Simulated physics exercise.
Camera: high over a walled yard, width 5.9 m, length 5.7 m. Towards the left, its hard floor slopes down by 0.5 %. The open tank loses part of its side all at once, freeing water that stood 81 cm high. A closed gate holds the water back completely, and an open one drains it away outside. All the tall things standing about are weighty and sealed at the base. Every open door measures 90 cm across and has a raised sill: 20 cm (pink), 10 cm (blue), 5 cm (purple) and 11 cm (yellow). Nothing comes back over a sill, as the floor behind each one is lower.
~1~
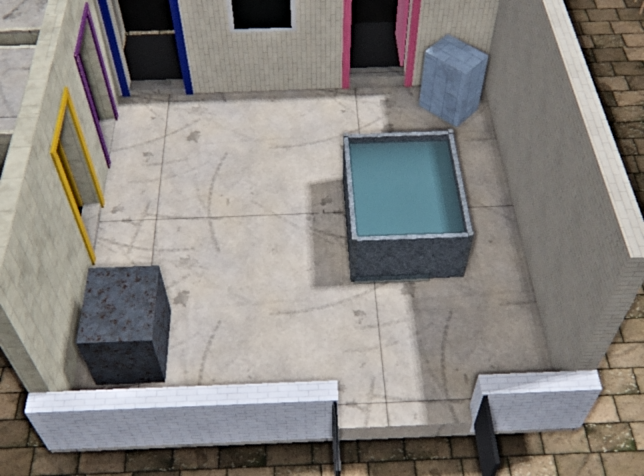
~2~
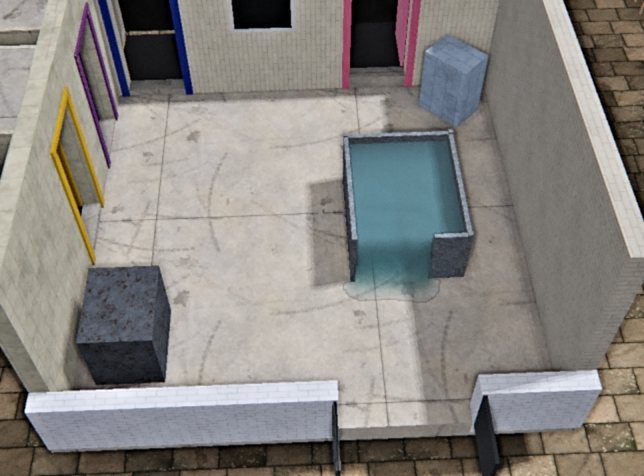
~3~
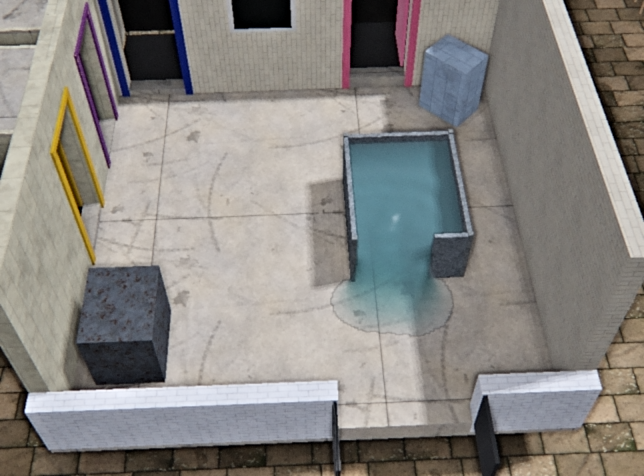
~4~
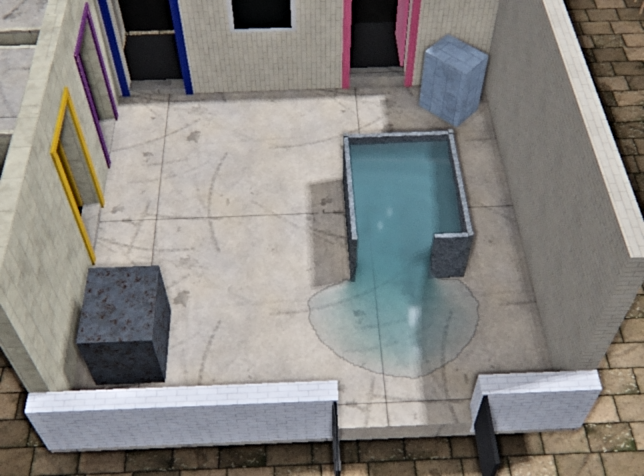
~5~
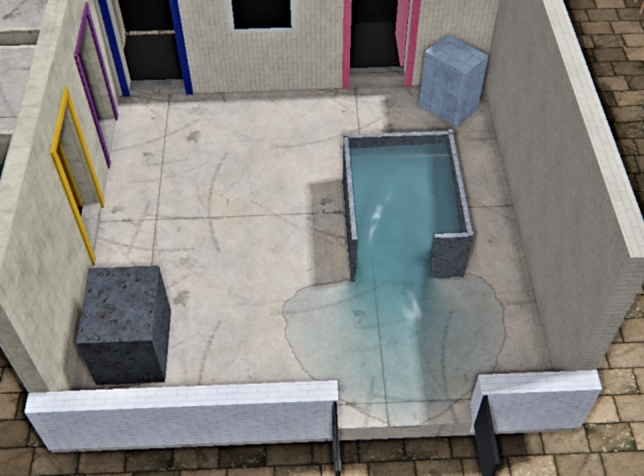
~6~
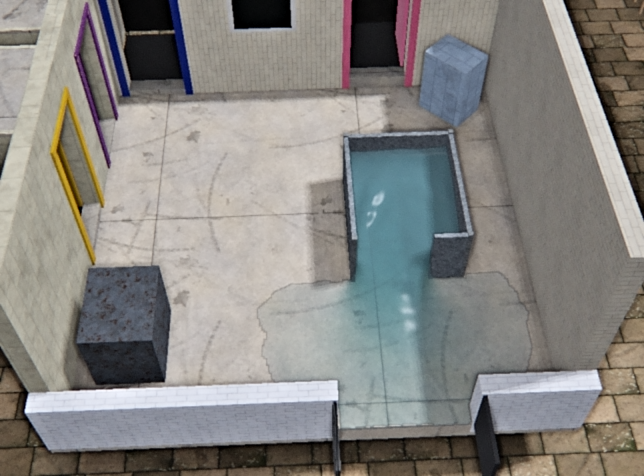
Water pouring from an open stone tank as part of its near side vanishes, spreading across a walled yard's pale floor.
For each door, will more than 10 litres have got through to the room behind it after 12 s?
In order: The pink door is going to fall short of the limit. The blue door is going to fall short of the limit. The purple door is going to fall short of the limit. The yellow door is going to fall short of the limit.
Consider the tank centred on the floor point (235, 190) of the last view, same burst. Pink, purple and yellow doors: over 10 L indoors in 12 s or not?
Lab note: Pink door limit not exceeded; purple door limit exceeded; yellow door limit not exceeded.
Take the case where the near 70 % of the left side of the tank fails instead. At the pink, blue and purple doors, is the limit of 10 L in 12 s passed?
In that case, pink door: Less than that, blue door: More than that, purple door: More than that.
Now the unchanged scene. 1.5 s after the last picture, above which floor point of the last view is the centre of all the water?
Its balance point sits around (371, 287).
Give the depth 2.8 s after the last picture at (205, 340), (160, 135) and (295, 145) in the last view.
4, 0 and 0 cm, respectively.
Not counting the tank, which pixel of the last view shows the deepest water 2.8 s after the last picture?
Location: Approx. (69, 421).
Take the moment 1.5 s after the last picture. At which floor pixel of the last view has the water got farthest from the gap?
About (69, 421) in the last view.
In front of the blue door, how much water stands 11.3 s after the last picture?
Depth: ~ 4.0 cm.
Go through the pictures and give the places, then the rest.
The first picture shows still water, 81 cm deep, in the open tank at (405, 187).
In the second picture, the front is at (352, 292), 0.6 m from the gap at (393, 262); 0.3 m2 of floor is under water; 81 cm left at the back of the open tank.
In the third picture, the front is at (434, 324), 0.9 m from the gap at (393, 265); 1.0 m2 of floor is under water; 80 cm left at the back of the open tank.
In the fourth picture, water pours out at (392, 266) and has run 1.4 m, to (421, 370); typically 9 cm deep outside, 74 cm at the open tank's back.
In the fifth picture, water pours out at (392, 266) and has run 2.1 m, to a hidden place; typically 6 cm deep outside, 68 cm at the open tank's back.
In the sixth picture, water pours out at (392, 266) and has run 2.3 m, to a hidden place; typically 5 cm deep outside, 68 cm at the open tank's back.
Then, 0.7 s after the last picture water covers 25 % of the floor and is deepest (38 cm) near (387, 283); pink door not reached, blue door not reached, purple door not reached, yellow door not reached.
Then, 1.5 s after the last picture water covers 25 % of the floor and is deepest (42 cm) near (69, 421); pink door not reached, blue door not reached, purple door not reached, yellow door not reached.
Then, 2.8 s after the last picture water covers 45 % of the floor and is deepest (22 cm) near (69, 421); pink door not reached, blue door not reached, purple door not reached, yellow door 4 cm at the sill, 0 L in.
Then, 6.3 s after the last picture water covers 85 % of the floor and is deepest (10 cm) near (69, 421); pink door 2 cm at the sill, 0 L in, blue door 5 cm at the sill, 0 L in, purple door 3 cm at the sill, 0 L in, yellow door 2 cm at the sill, 0 L in.
Then, 11.3 s after the last picture water covers 90 % of the floor and is deepest (5 cm) near (421, 89); pink door 4 cm at the sill, 0 L in, blue door 4 cm at the sill, 0 L in, purple door 4 cm at the sill, 0 L in, yellow door 2 cm at the sill, 0 L in.
